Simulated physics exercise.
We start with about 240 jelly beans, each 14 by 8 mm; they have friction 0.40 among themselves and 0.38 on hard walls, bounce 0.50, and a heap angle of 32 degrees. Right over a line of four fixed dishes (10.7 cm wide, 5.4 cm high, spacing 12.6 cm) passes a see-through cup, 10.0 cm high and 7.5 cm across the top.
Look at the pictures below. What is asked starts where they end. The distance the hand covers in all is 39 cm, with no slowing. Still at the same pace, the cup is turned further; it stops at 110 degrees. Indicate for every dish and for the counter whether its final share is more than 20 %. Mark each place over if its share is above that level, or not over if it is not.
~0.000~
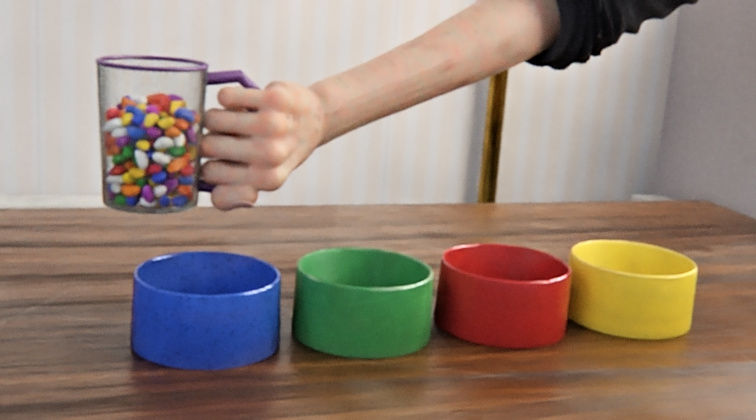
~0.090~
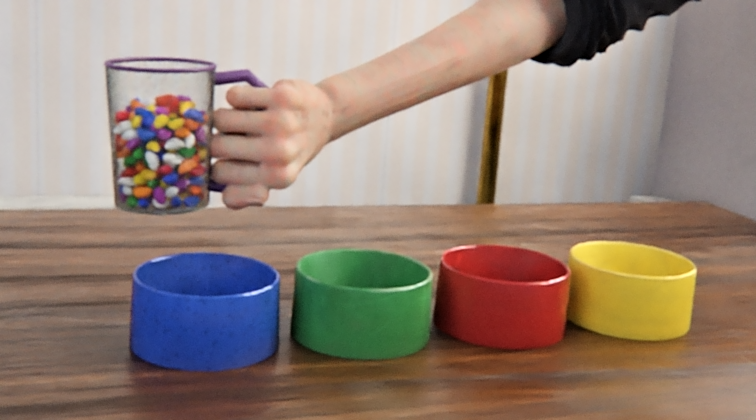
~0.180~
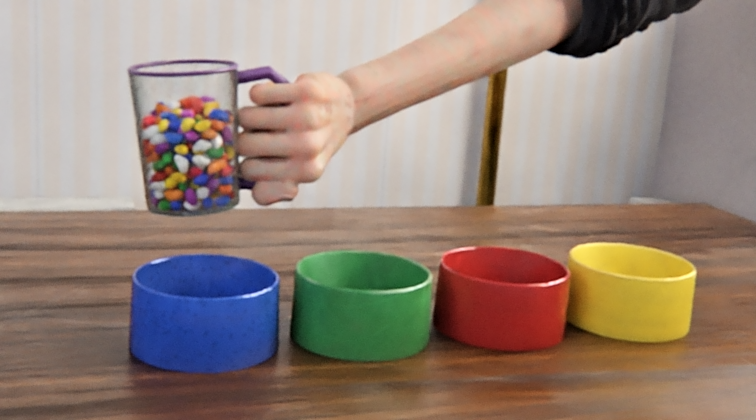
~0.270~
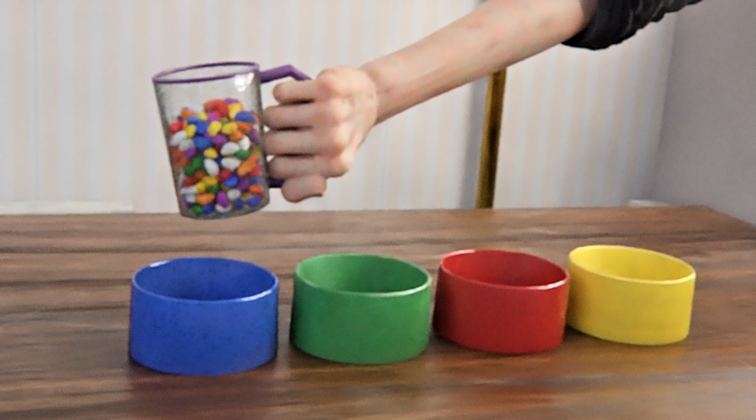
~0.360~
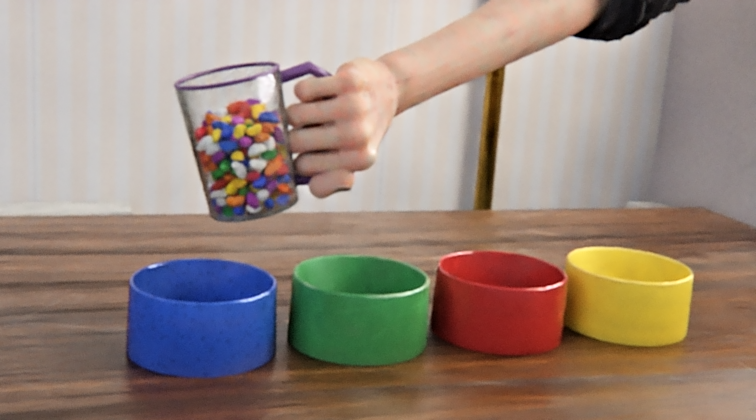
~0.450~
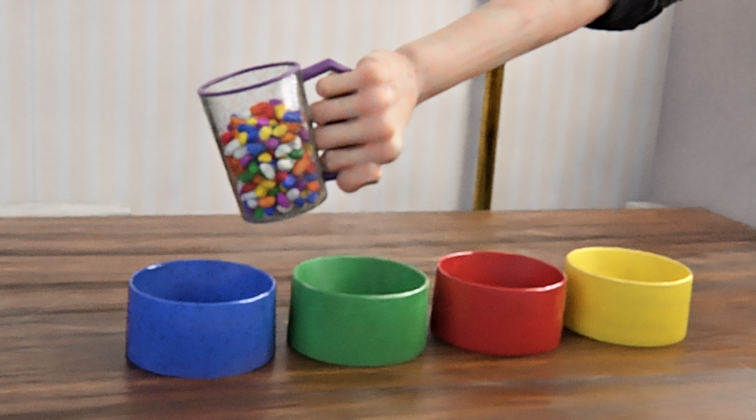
Red: Over, blue: Not over, green: Not over, yellow: Not over, counter: Not over.
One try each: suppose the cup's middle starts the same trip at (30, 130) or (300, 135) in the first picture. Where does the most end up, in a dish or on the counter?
First try: Red; second try: Yellow.
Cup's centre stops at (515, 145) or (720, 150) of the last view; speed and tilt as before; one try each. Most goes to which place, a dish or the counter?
Try 1 - counter; try 2 - yellow.
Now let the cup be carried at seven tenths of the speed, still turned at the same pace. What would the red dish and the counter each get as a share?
Result - red dish: 100; counter: 0.
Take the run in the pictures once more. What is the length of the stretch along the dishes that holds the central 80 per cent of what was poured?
It covers some 6 centimetres of the row.
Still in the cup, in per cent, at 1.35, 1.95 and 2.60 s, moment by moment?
Approx. 100 / 100 / 50 percent.
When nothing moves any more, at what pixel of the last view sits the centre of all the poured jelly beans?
Near (507, 306).
After 1.35 s, tilt 61 degrees; cup holds 100 %.
After 1.95 s, tilt 89 degrees; cup holds 100 %.
After 2.60 s, tilt 110 degrees; cup holds 50 %, red 50 %.
At rest (3.9 s), red 100 %, blue 0 %, green 0 %, yellow 0 %, counter 0 %.
